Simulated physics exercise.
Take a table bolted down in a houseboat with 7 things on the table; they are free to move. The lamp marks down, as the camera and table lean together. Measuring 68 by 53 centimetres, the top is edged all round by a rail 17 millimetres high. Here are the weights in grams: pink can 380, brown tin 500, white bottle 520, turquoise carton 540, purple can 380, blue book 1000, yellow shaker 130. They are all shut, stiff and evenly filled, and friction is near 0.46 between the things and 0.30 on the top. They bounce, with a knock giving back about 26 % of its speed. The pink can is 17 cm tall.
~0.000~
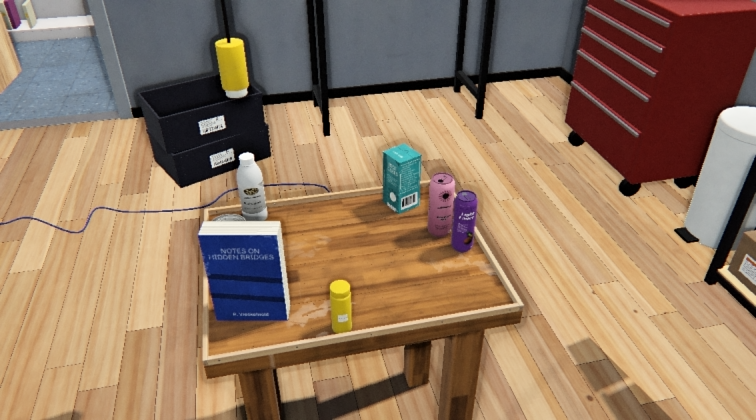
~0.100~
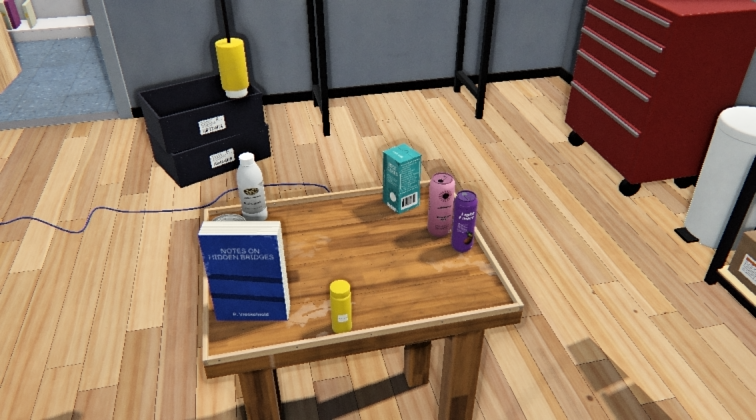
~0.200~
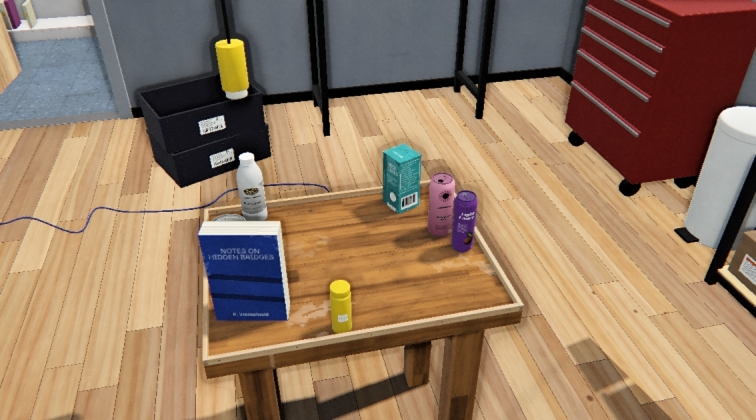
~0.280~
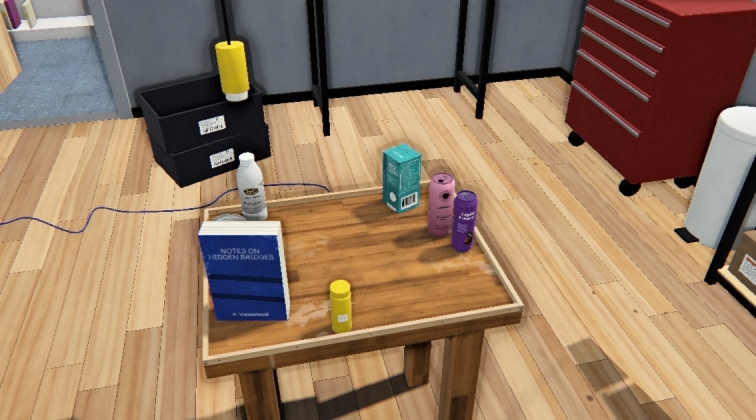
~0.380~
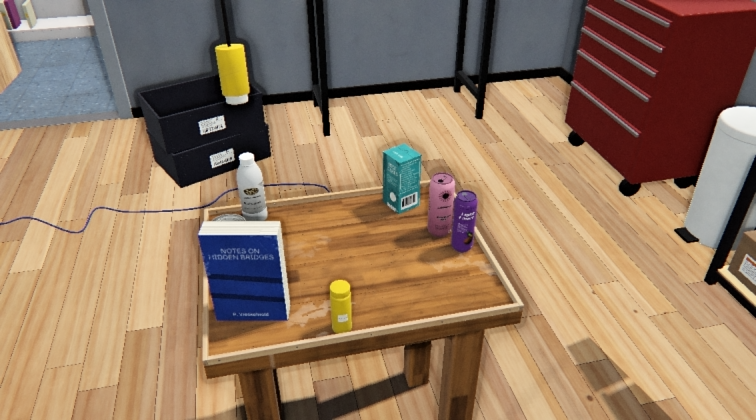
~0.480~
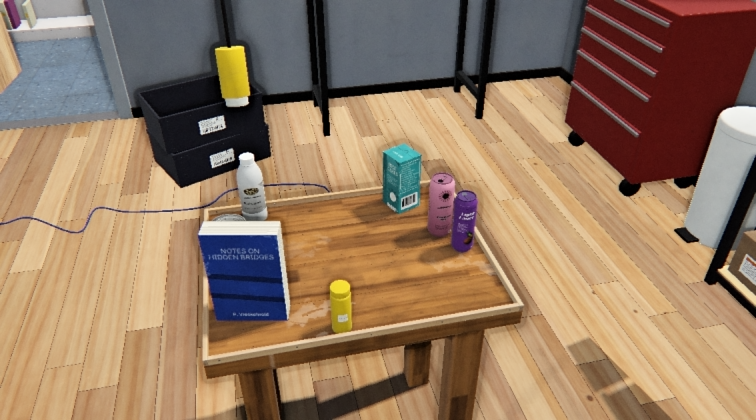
On a wooden table, a blue book, bottles, cans and a carton stay still.
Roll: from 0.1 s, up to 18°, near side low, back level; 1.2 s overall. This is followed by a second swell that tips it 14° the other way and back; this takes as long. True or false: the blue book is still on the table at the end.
False.
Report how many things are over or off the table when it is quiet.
Total: 1.
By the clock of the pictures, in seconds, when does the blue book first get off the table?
Around 1.0 seconds.
After 0.88 s, boat heeled 14°, near side down; blue book tipped 42° from how it sat near (241, 307).
After 1.18 s, boat heeled 2°, near side down; blue book now off the table.
After 1.38 s, boat level.
After 1.78 s, boat heeled 12°, far side down.
At rest (3.0 s), off the table, blue book; the other 6 in place, give or take 5 cm.
